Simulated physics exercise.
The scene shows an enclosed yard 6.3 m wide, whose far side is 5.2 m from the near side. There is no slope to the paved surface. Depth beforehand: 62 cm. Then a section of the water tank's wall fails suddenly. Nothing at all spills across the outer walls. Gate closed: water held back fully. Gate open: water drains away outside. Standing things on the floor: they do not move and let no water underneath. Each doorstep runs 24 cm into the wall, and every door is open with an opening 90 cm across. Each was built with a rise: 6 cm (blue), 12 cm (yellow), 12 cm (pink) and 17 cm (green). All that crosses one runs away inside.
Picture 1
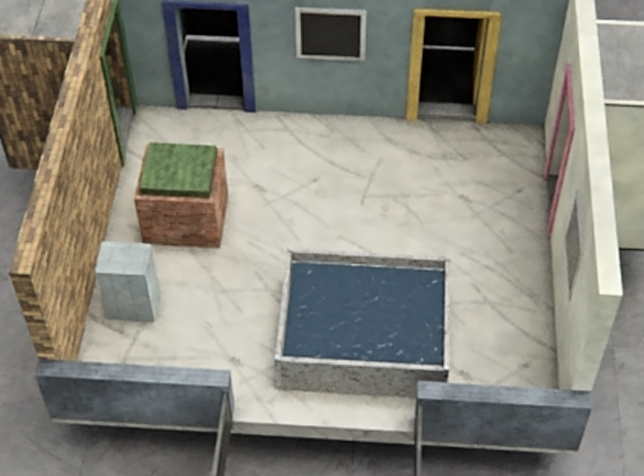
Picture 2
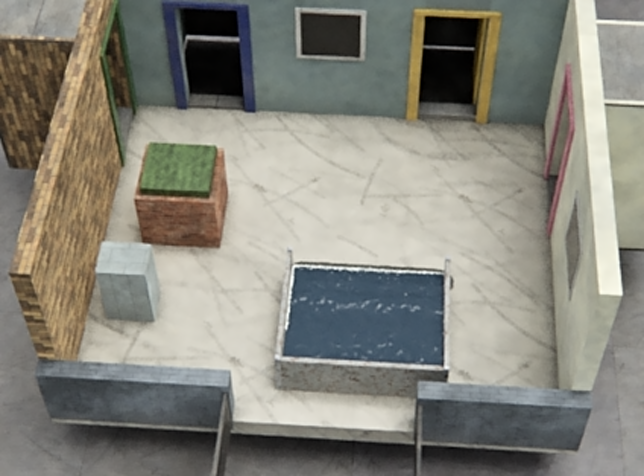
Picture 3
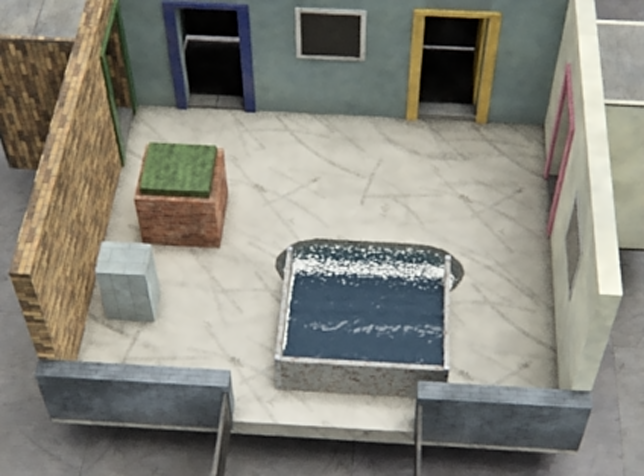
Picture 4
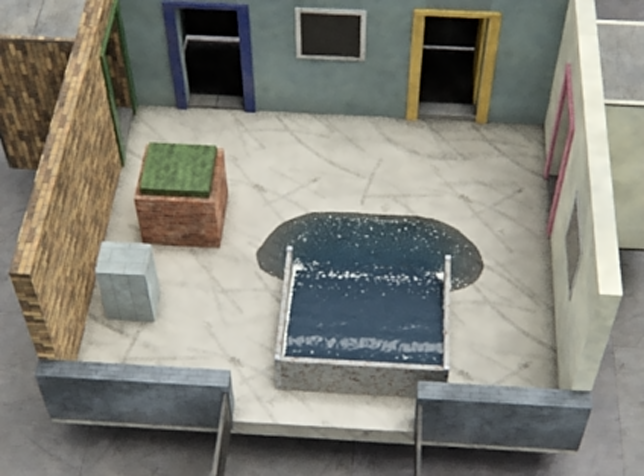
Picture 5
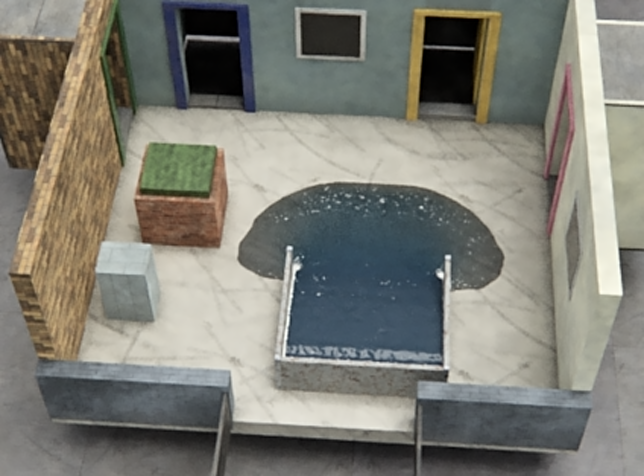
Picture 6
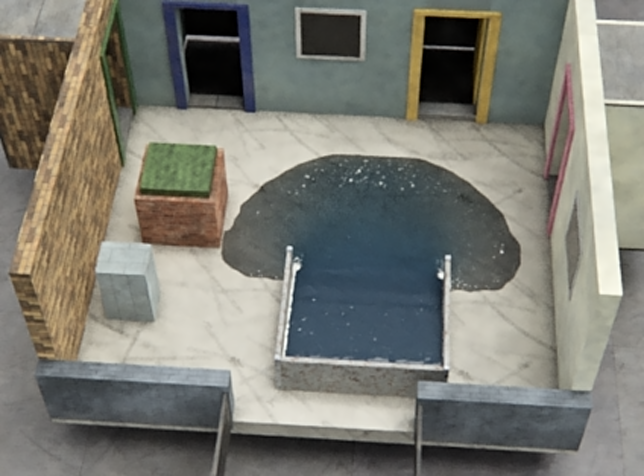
Dark blue water pouring from the opened far side of a rectangular tank, spreading in a widening rounded pool across a pale walled yard.
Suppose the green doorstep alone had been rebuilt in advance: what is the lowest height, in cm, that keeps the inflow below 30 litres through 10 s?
About 15 cm.
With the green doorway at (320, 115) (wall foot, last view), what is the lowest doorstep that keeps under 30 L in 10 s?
About 20 cm.
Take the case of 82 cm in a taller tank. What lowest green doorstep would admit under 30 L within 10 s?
It would take a step of about 21 cm.
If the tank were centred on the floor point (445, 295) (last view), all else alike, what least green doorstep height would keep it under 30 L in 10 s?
At least some 13.5 centimetres tall.
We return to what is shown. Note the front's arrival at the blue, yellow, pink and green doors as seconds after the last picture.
Blue at 1.0 s, yellow at 0.3 s, pink at 0.6 s and green at 2.0 s.
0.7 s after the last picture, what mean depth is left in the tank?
Average depth: Approx. 26 cm.
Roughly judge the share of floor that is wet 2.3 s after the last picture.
About 55 per cent.
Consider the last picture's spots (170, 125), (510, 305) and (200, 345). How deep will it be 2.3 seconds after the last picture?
That's 10, 0 and 0 cm, in the order given.
Then, 0.7 s after the last picture water covers 45 % of the floor, deepest (32 cm) near (380, 124); it has not reached the green door.
Then, 2.3 s after the last picture water covers 55 % of the floor, deepest (28 cm) near (534, 131); 20 cm at the green door, 2 litres in over its 17 cm doorstep.
Then, 9.3 s after the last picture water covers 95 % of the floor, deepest (10 cm) near (154, 399); 7 cm at the green door, 18 litres in over its 17 cm doorstep.
At the green door as built, the water peaked near 22 cm, 2.5 s after the last picture.
Run again over the same 10 s with other heights there, 51 litres in over 12.5 cm, 21 litres over 16.5 cm. The limit of 30 litres is kept from about 15 cm up.
